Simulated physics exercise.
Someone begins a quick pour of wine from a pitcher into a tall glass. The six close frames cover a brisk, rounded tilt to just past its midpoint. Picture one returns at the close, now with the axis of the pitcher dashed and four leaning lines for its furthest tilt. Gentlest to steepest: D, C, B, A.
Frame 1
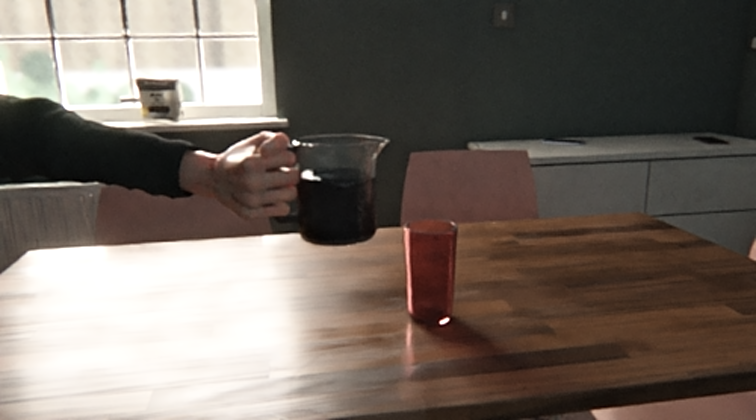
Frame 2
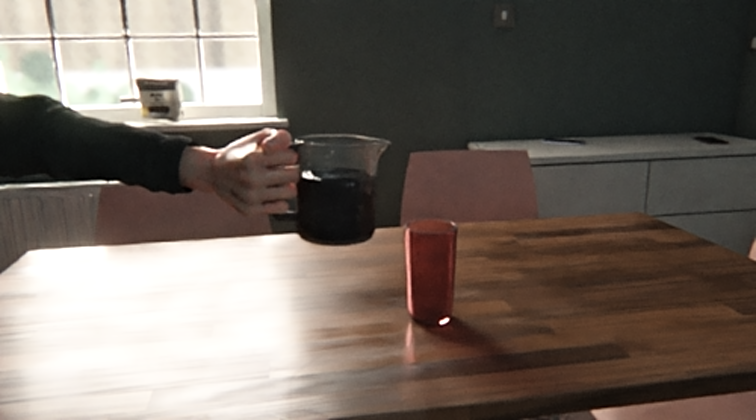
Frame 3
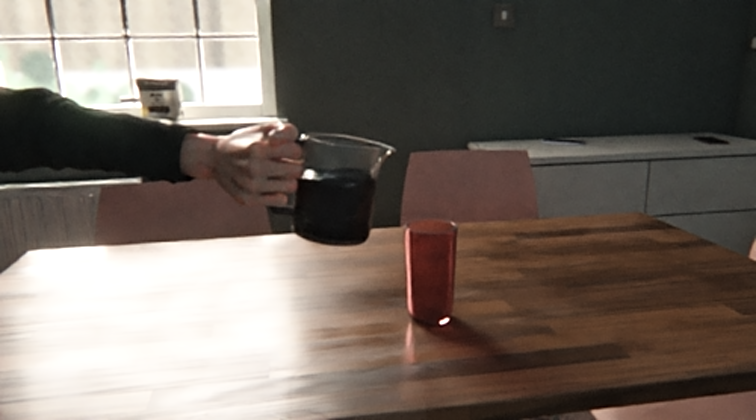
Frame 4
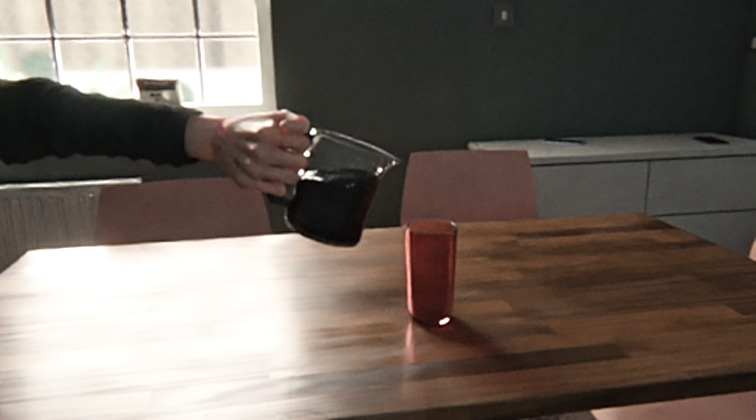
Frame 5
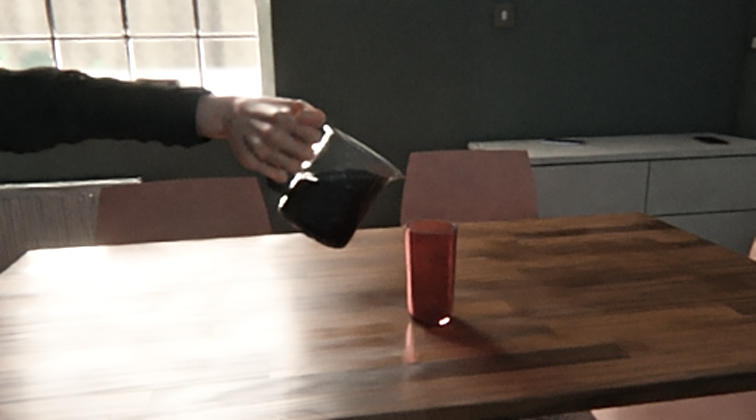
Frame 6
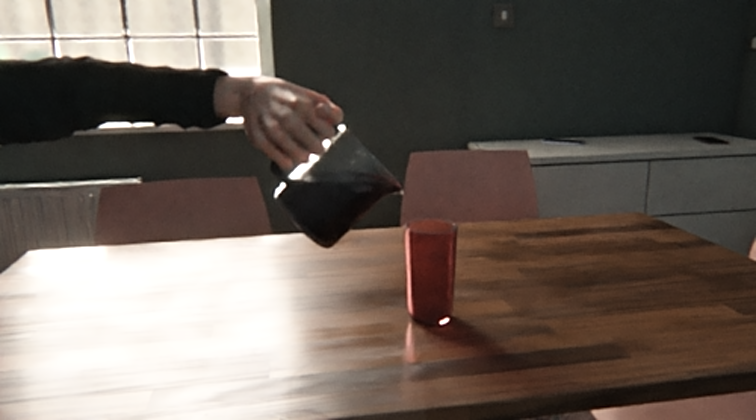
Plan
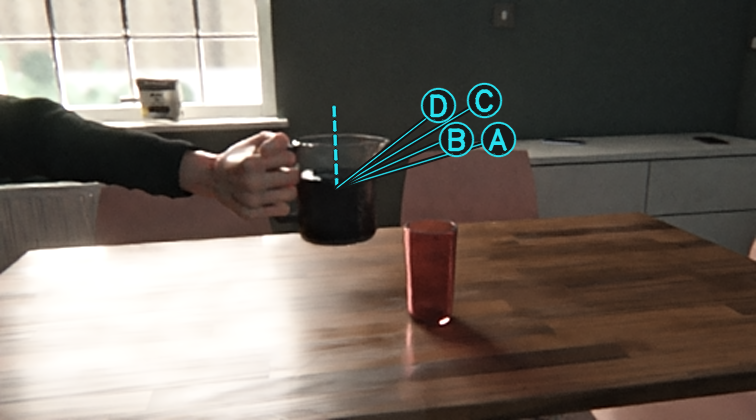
An arm in a dark sleeve reaches in from the left, holding a clear glass pitcher of dark wine above a wooden table, seen from a fixed, slightly raised view across a dim room. A tall red glass stands right of the pitcher, with pinkish chairs, a bright window and a pale cabinet behind. The hand rises slightly and tilts the pitcher steadily rightward, its spout lowering near the glass's rim.
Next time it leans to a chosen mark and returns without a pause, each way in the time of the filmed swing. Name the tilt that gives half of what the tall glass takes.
Best: C.
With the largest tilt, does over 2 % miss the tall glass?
Yes.
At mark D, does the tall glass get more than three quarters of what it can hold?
No, it does not.
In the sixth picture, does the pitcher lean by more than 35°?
Yes.
On the marked copy, A at (482, 143); B at (438, 142); C at (469, 108); D at (426, 118).
With A, the tall glass ends with about 79 % of what it can hold; 11 % of the wine is spilt.
With B, the tall glass ends with about 73 % of what it can hold.
With C, the tall glass ends with about 49 % of what it can hold.
With D, the tall glass ends with about 29 % of what it can hold.
